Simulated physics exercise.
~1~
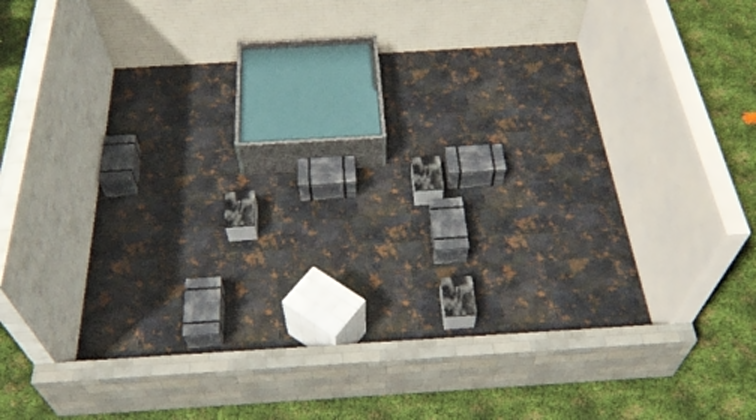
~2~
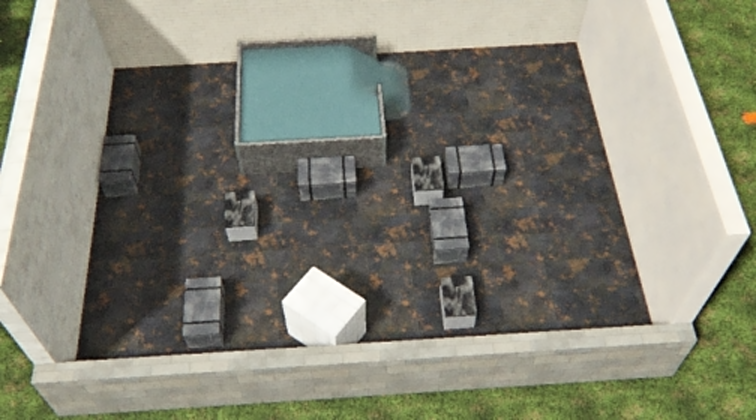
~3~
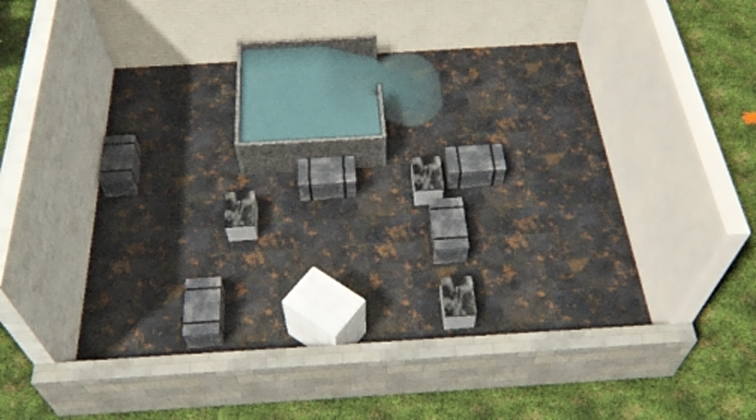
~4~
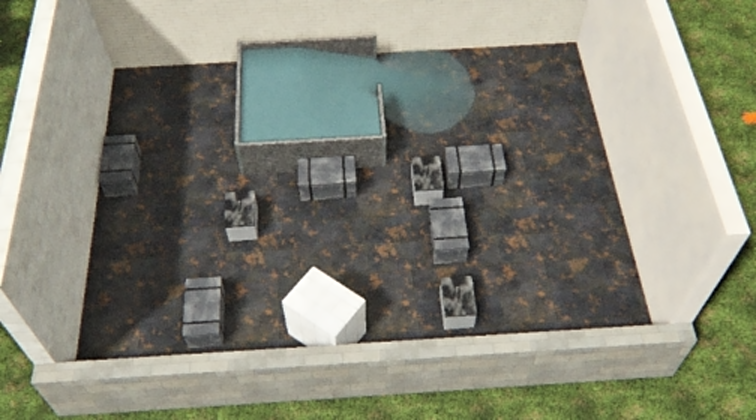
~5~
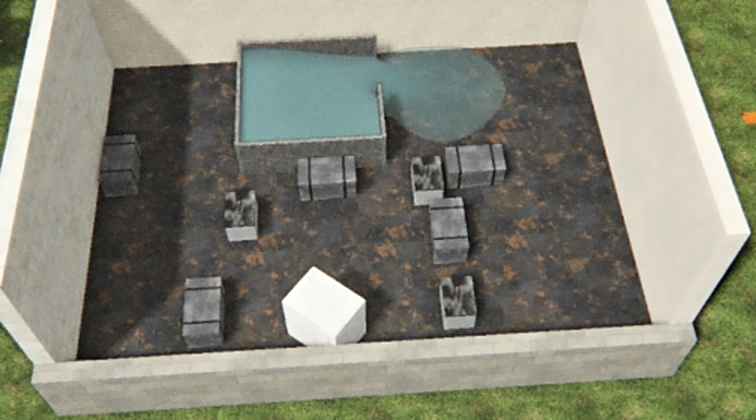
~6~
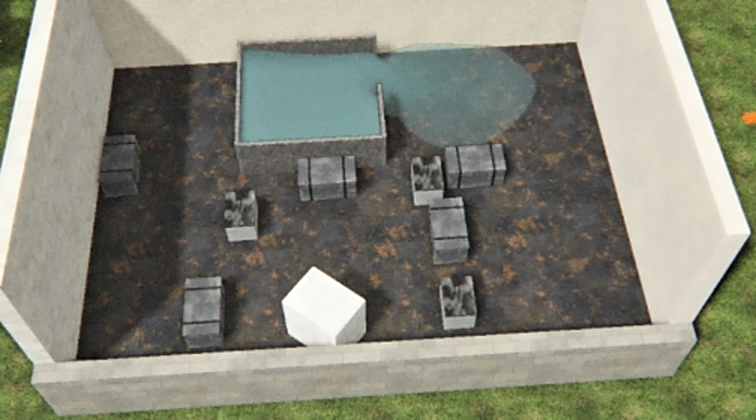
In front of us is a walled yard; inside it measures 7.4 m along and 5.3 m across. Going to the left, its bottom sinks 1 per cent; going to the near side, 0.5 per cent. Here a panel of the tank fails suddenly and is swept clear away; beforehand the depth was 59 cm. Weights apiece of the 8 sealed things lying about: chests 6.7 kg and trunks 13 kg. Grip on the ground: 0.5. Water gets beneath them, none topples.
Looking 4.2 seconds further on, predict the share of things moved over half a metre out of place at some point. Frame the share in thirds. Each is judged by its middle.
Seems to me it will not amount to a third.
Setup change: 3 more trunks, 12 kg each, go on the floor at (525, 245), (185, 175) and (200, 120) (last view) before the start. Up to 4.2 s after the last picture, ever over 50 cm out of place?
Beyond it, within it, within it.
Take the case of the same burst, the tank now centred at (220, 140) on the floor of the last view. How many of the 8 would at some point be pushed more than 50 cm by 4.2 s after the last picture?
Count: 2.
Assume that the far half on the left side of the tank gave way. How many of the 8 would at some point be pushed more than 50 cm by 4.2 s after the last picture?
In that case the number is 3.
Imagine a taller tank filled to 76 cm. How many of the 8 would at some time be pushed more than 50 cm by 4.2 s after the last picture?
Then it comes to 1.
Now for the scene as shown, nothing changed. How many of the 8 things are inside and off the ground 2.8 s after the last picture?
At that moment 0.
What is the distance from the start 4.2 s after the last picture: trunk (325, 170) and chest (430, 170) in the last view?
Shifts in order: 0 cm; 0 cm.
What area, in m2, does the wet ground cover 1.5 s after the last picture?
12 m2.
Then, 0.4 s after the last picture 0 of 8 are over 50 cm from their spots; 0 afloat.
Then, 1.5 s after the last picture 0 of 8 are over 50 cm from their spots; 0 afloat.
Then, 2.8 s after the last picture 0 of 8 are over 50 cm from their spots; 0 afloat.
Then, 4.2 s after the last picture 1 of 8 are over 50 cm from their spots, and 1 have been at some point; 0 afloat.
